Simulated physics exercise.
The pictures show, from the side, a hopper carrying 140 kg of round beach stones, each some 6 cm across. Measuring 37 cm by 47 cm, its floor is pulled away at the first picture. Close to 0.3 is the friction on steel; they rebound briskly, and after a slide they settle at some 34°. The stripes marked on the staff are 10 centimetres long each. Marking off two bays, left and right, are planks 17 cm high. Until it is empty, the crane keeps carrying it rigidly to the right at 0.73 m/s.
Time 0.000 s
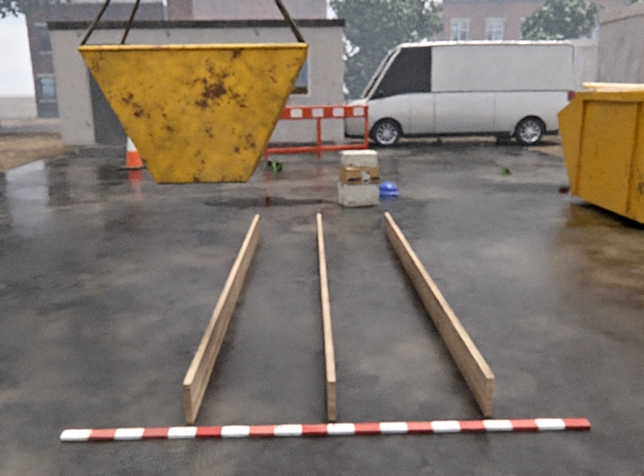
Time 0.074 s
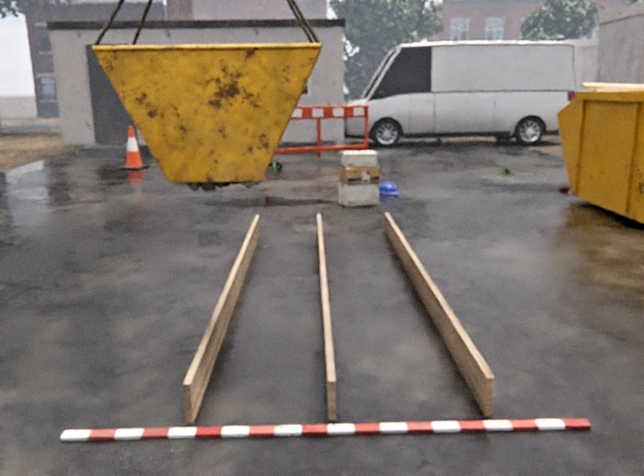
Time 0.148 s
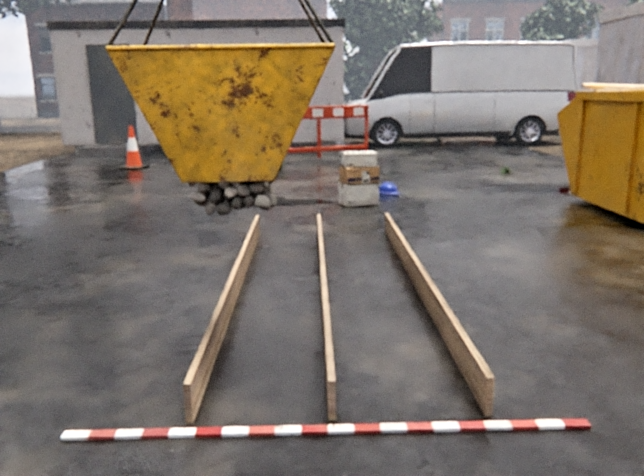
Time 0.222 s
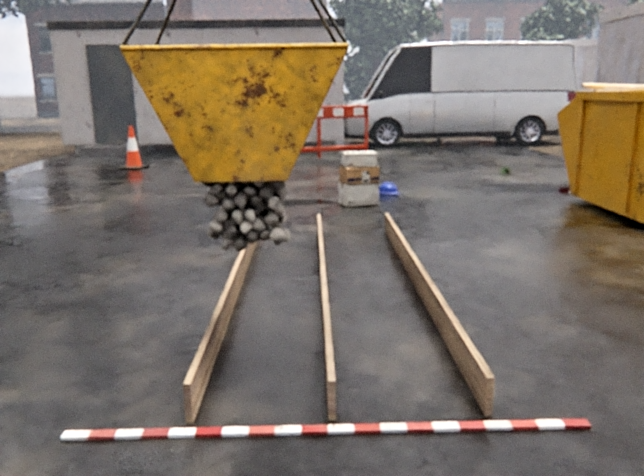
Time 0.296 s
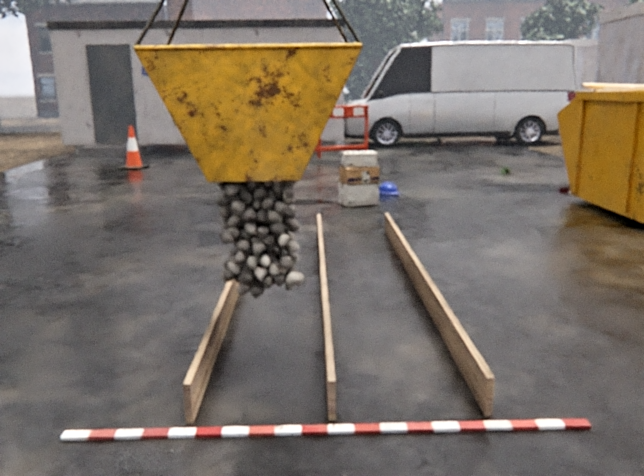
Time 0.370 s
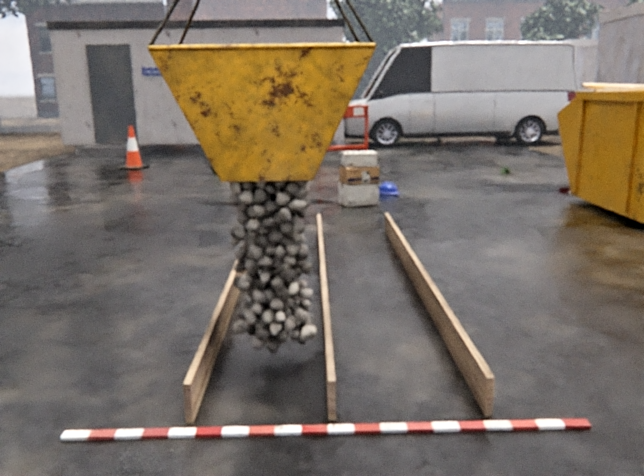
In a wet yard, a yellow hopper hanging from cables moves right, releasing a lengthening stream of round grey stones above planks.
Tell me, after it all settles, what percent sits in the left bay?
I'd put it at about 74 percent.
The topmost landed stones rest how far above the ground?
Max stone height at rest approx 20 cm.
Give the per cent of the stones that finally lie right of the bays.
About 0 percent of the load.
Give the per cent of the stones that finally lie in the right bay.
About 25 percent.
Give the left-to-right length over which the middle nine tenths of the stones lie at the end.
Some 100 cm left to right.
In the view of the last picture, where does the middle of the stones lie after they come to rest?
Centre position approx (294, 350).
After 0.7 s, 0 % in the hopper, 77 % falling or lying in the left bay, 23 % falling or lying in the right bay; the stones farthest right are at (393, 349).
After 1.1 s, 0 % in the hopper, 74 % falling or lying in the left bay, 26 % falling or lying in the right bay; the stones farthest right are at (445, 347).
After 1.7 s, 0 % in the hopper, 74 % falling or lying in the left bay, 26 % falling or lying in the right bay; the stones farthest right are at (443, 344).
After 2.6 s, 0 % in the hopper, 74 % falling or lying in the left bay, 26 % falling or lying in the right bay; the stones farthest right are at (443, 344).
After 4.5 s, 0 % in the hopper, 74 % in the left bay, 26 % in the right bay; the stones farthest right are at (443, 344).
